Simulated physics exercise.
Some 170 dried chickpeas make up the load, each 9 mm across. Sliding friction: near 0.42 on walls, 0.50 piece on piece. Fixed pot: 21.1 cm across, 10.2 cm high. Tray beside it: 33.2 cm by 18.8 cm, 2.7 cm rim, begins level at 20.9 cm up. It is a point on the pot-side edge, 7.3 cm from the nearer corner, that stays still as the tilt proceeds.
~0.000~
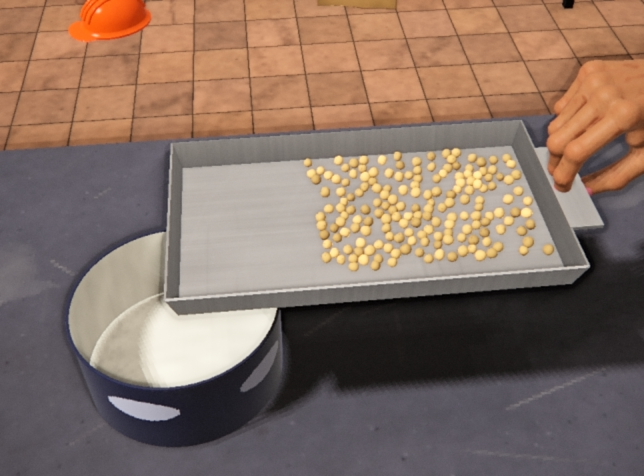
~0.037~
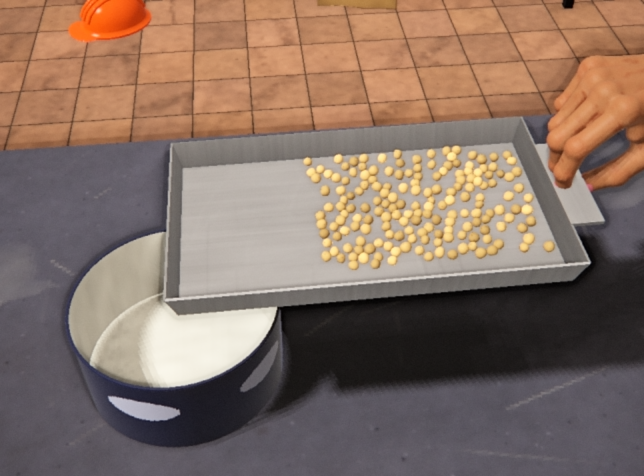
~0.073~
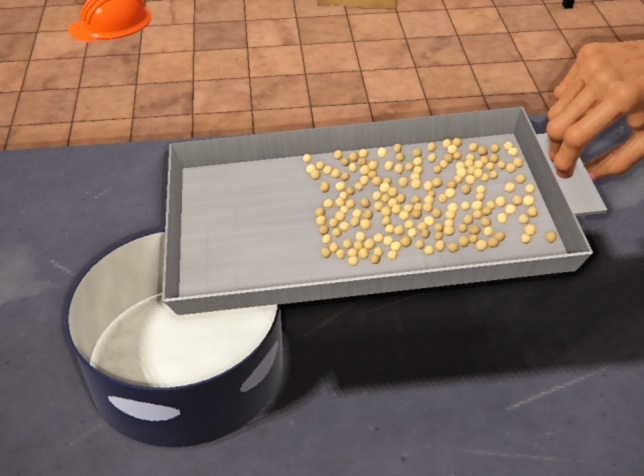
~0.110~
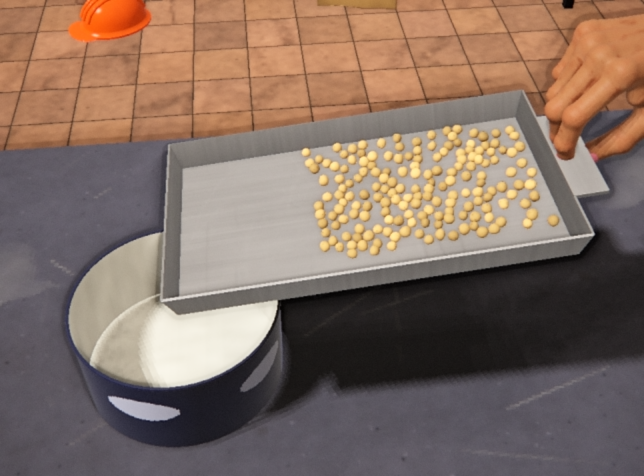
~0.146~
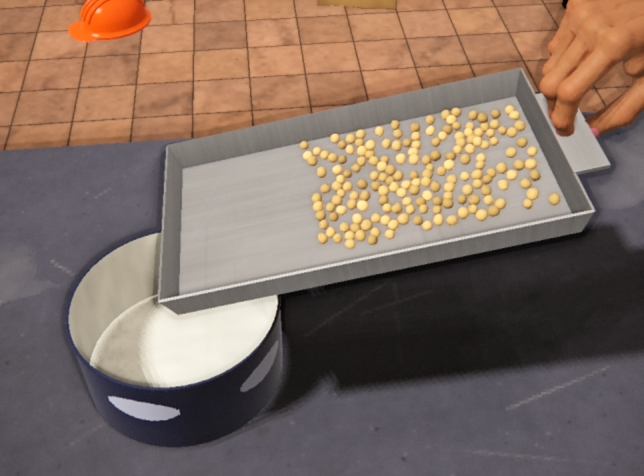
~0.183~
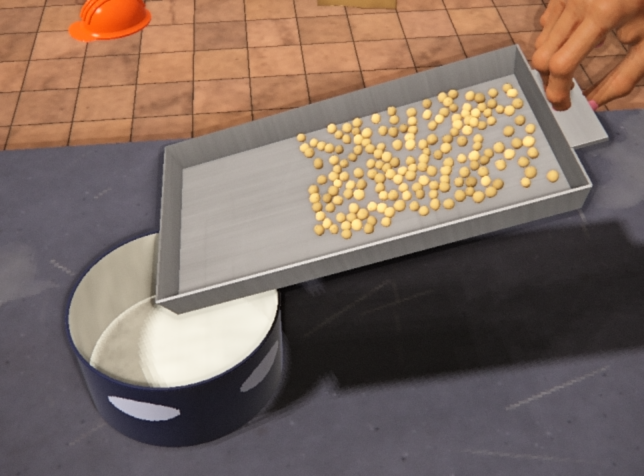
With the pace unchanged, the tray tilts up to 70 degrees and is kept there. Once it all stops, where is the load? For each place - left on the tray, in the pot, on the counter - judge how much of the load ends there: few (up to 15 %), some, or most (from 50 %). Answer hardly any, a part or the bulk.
Tray: A part; pot: A part; counter: A part.
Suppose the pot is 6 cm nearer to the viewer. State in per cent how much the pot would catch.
20 %.
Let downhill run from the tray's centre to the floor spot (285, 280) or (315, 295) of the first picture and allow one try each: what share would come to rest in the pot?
First try: About 5 percent; second try: About 0 percent.
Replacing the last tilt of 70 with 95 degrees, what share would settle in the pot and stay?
75 percent.
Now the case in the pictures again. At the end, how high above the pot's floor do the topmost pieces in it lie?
Roughly 1.0 centimetres.
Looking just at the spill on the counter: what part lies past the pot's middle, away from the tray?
Some 100 per cent of the spill lies beyond the centre.
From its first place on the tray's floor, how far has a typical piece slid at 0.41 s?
3 cm.
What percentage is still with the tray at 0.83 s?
Roughly 40 per cent.
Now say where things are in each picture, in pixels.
The first picture shows tray tilt 0 degrees, front corners at (174, 293) and (578, 261); middle of the pieces at (416, 209); pot at (174, 301).
The second picture shows tray tilt 1 degrees, front corners at (173, 293) and (579, 258); middle of the pieces at (416, 207).
The third picture shows tray tilt 3 degrees, front corners at (172, 293) and (581, 247); middle of the pieces at (416, 200).
The fourth picture shows tray tilt 6 degrees, front corners at (170, 293) and (582, 230), lowest corner left back; middle of the pieces at (416, 190).
The fifth picture shows tray tilt 11 degrees, front corners at (167, 293) and (582, 207), lowest corner left back; middle of the pieces at (414, 176).
The sixth picture shows tray tilt 15 degrees, front corners at (165, 294) and (579, 182), lowest corner left back; middle of the pieces at (411, 162); pot at (174, 301). The tray's pace is about 125 degrees a second.
Then, at 0.41 s, tilt 43 degrees; the tray holds 100 %, the pot 0 %.
After 0.56 s, tilt 62 degrees; the tray holds 100 %, the pot 0 %.
After 0.83 s, tilt 70 degrees; the tray holds 40 %, the pot 20 %.
At rest (1.7 s), tray 40 %, pot 30 %, counter 30 %.
